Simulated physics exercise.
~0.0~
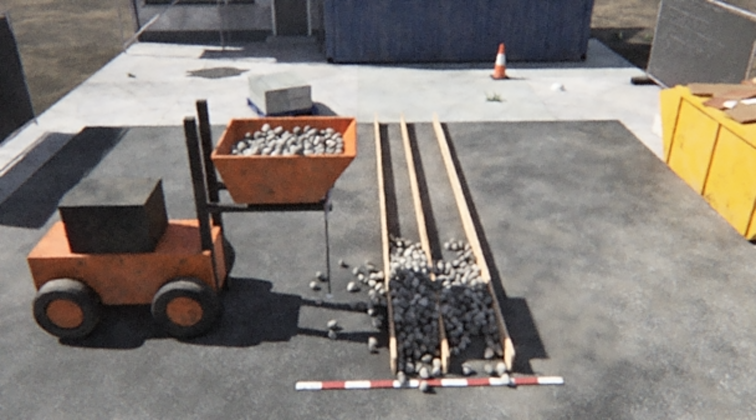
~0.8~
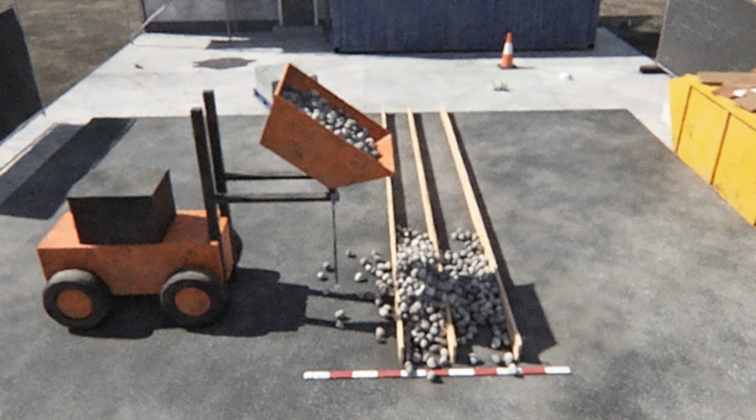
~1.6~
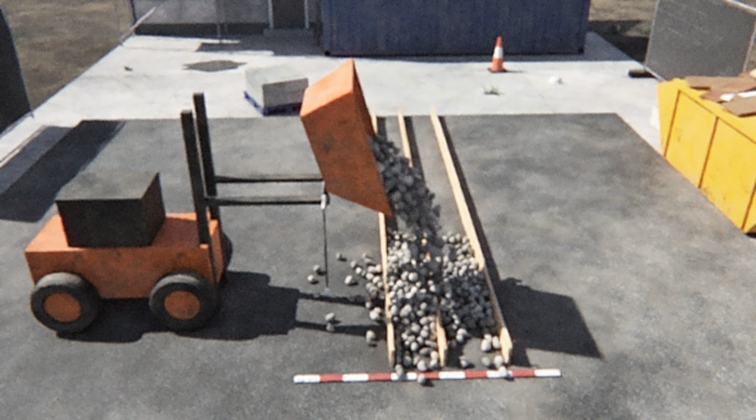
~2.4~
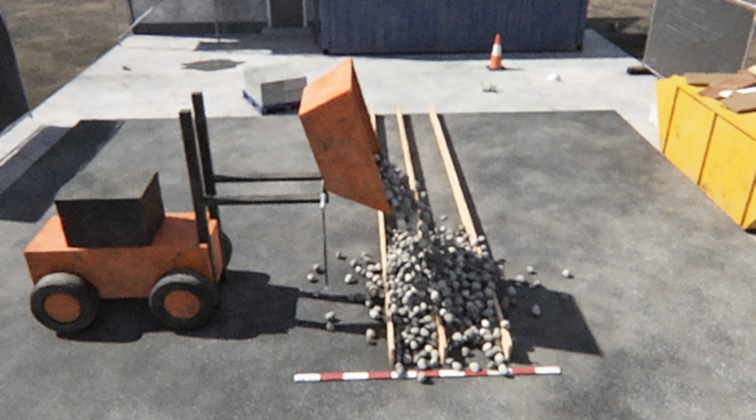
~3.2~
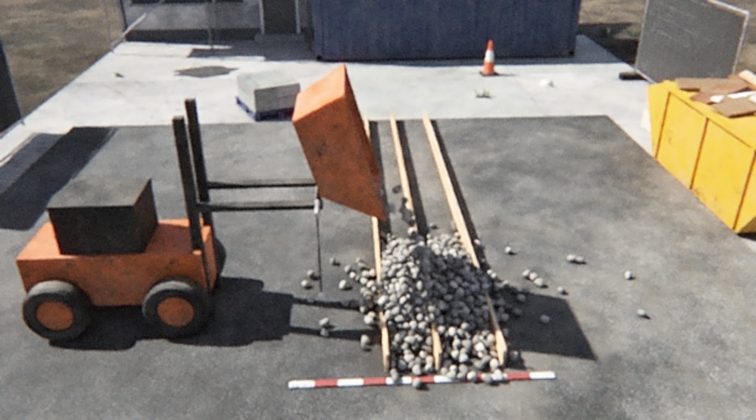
An orange skip full of grey stones, held up by a small forklift-like vehicle, tipped steeply to the right and poured its load onto stones already lying among wooden planks, leaving a bigger heap with a few strays scattered beyond the last plank.
